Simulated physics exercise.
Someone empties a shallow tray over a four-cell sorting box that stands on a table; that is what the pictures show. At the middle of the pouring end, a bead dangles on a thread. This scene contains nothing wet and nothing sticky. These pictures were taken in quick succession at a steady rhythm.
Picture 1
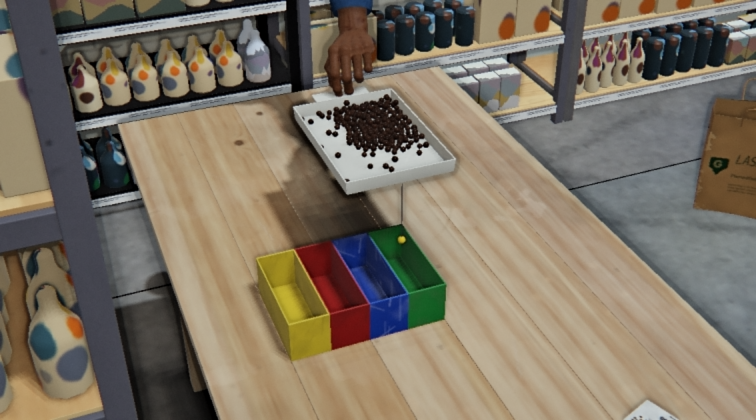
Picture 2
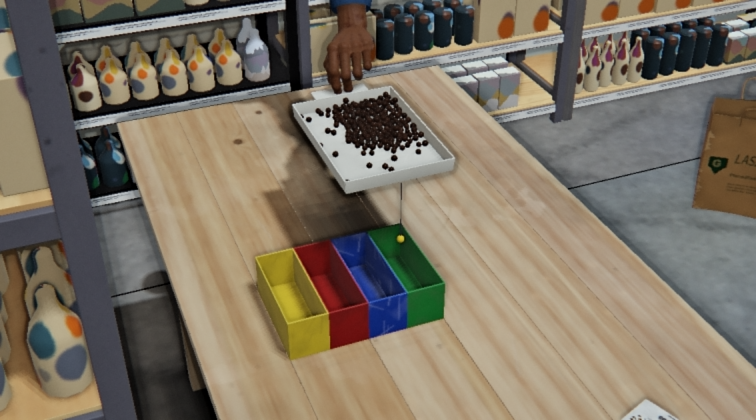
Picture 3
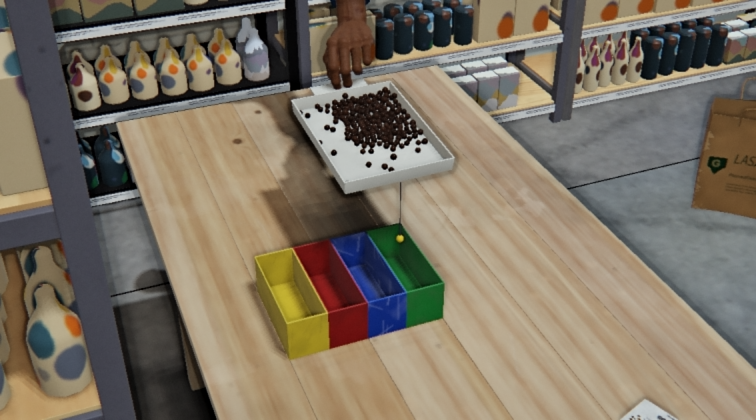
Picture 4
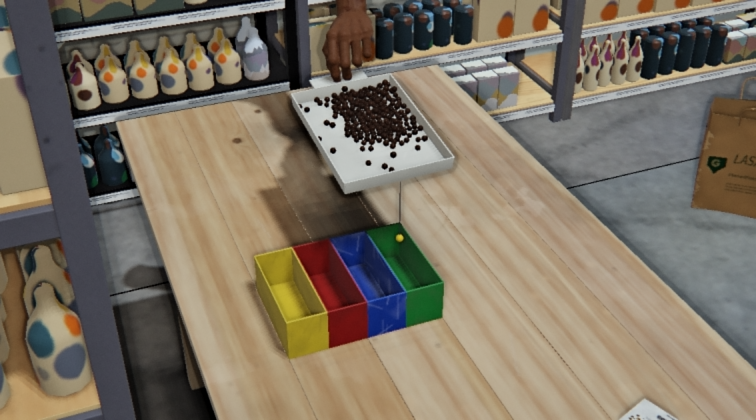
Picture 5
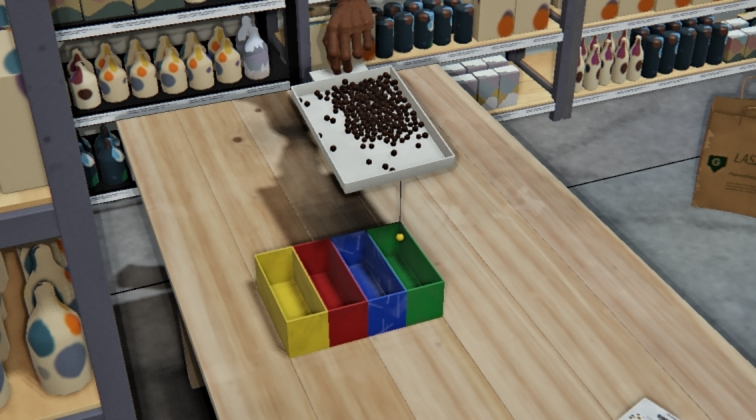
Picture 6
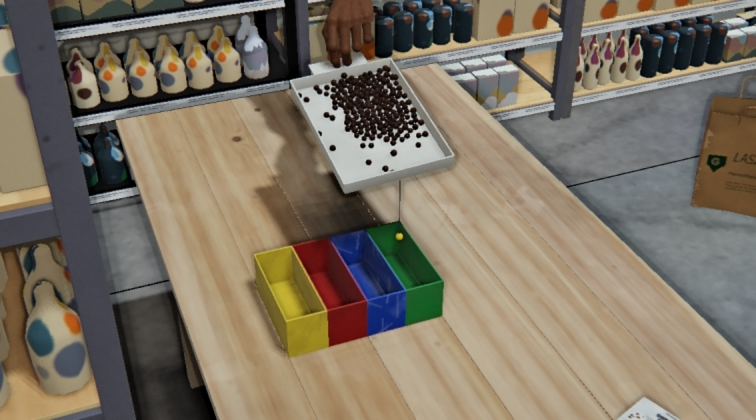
A shallow white tray of small dark brown balls tilts slightly, held at its far edge by a hand, above a wooden table in a shop-like room seen from above. Below it sits an open box with yellow, red, blue and green cells from left to right, a yellow bead hanging nearby, and shelves of patterned bottles behind. The tray's far end rises gradually, a few balls shift, and the view stays nearly still.
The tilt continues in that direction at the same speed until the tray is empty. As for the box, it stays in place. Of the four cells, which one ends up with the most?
The blue cell ends up with the most.
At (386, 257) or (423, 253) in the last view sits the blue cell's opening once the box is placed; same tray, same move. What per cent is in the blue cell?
You'd get 40 in a hundred the first time and 10 in a hundred the second.
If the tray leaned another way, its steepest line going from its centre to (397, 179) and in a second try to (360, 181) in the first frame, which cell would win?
Green first, that blue cell second.
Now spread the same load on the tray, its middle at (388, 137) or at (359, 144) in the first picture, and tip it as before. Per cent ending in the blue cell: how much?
Shares: 50 % for the first, 50 % for the second.
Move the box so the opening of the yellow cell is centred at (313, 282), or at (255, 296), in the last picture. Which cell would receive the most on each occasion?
So the first one goes to that red cell and the second to that green cell.
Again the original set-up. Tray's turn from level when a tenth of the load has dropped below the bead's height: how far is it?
Roughly 90 degrees of tilt.
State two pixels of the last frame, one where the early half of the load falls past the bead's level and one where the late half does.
For the early half I get (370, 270), and for the late half (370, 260).
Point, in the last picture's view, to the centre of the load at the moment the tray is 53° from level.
Around (380, 158).
Just after the last frame, tray tipped steeply; almost all on the tray; just a few in the red cell; just a few falling or outside the box.
A moment on, tray tipped right over; the larger part on the tray; about a tenth in the blue cell; just a few in the red cell; just a few in the green cell; just a few in the yellow cell; about a tenth falling or outside the box.
Further on, tray tipped past a quarter turn; roughly half in the blue cell; roughly a quarter in the green cell; about a tenth in the red cell; just a few in the yellow cell; about a tenth falling or outside the box.
When it is over, tray tipped past a quarter turn; roughly half in the blue cell; roughly a quarter in the green cell; about a tenth in the red cell; just a few in the yellow cell; about a tenth outside the box.
